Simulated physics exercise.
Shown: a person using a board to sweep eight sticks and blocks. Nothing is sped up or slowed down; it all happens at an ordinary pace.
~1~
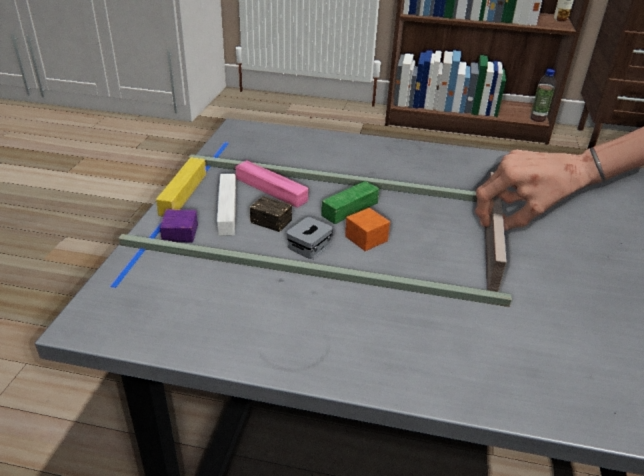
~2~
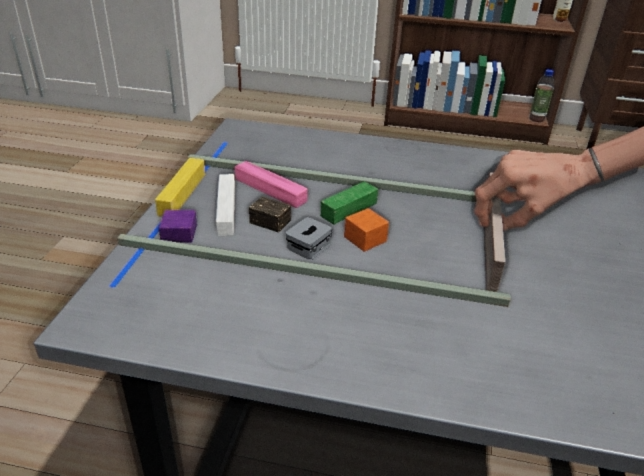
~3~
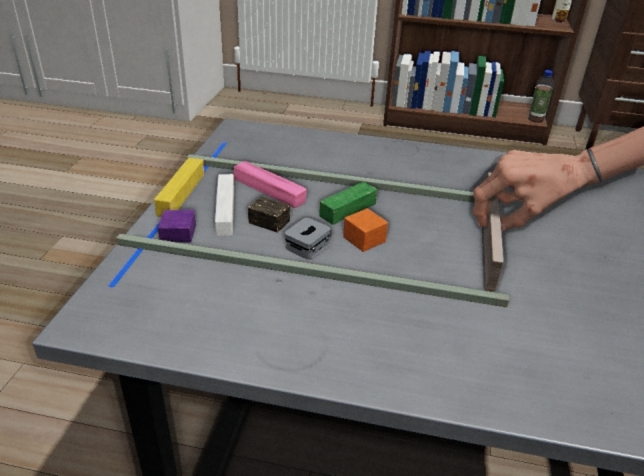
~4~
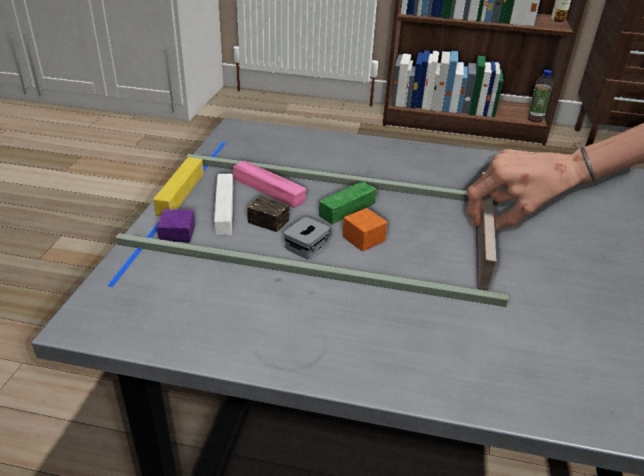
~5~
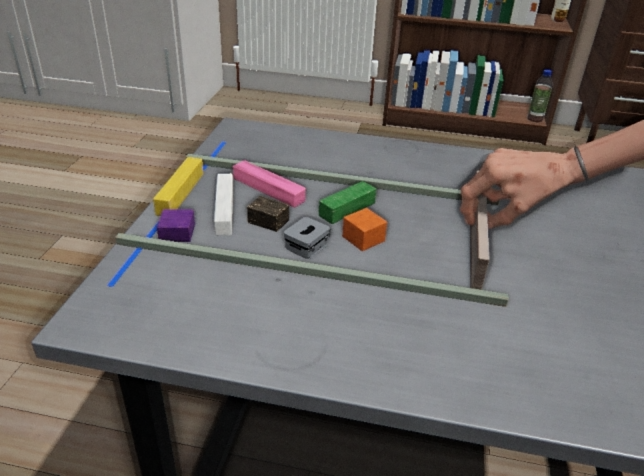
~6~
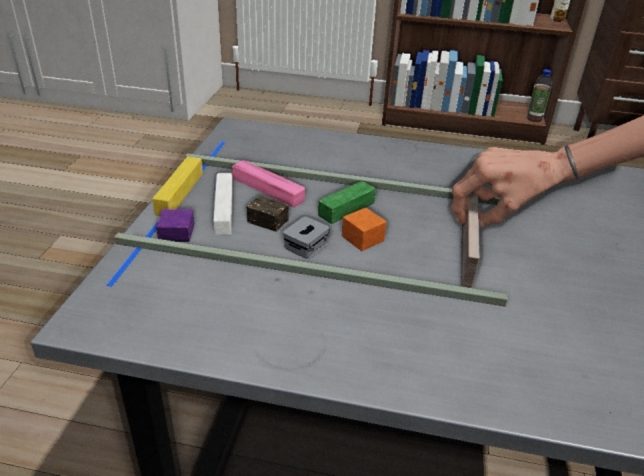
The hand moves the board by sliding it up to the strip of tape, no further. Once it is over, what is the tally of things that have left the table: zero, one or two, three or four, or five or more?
Watch it: Lots of them - five or more - go plunging down.
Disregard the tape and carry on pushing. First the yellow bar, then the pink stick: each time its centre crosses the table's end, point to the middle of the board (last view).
The middle is at (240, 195) when it's the yellow bar, and at (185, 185) when it's the pink stick.
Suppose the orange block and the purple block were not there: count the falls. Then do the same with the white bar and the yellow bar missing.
Try 1: 3; try 2: 3.
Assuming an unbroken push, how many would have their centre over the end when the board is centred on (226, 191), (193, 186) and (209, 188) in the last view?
2; 4; 3.
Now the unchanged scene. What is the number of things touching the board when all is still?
The count in contact is 3.
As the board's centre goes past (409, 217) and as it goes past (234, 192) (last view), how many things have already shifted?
Up to then 0, and up to the other point 8.
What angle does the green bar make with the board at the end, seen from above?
The angle is some 0°.
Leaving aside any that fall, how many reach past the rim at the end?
The figure is 2.
Soon after, none off yet; yellow bar at rest near (179, 185); purple block at rest near (176, 225); white bar at rest near (224, 203).
Then, none off yet; yellow bar at rest near (179, 185); purple block at rest near (176, 225); white bar moving near (216, 203).
Further on, two off so far; yellow bar on its side near (138, 226); purple block falling near (106, 283); white bar moved about its own width near (148, 195).
At rest, the number that fall off is five or more; fallen, black block, pink stick, white bar, purple block and yellow bar.
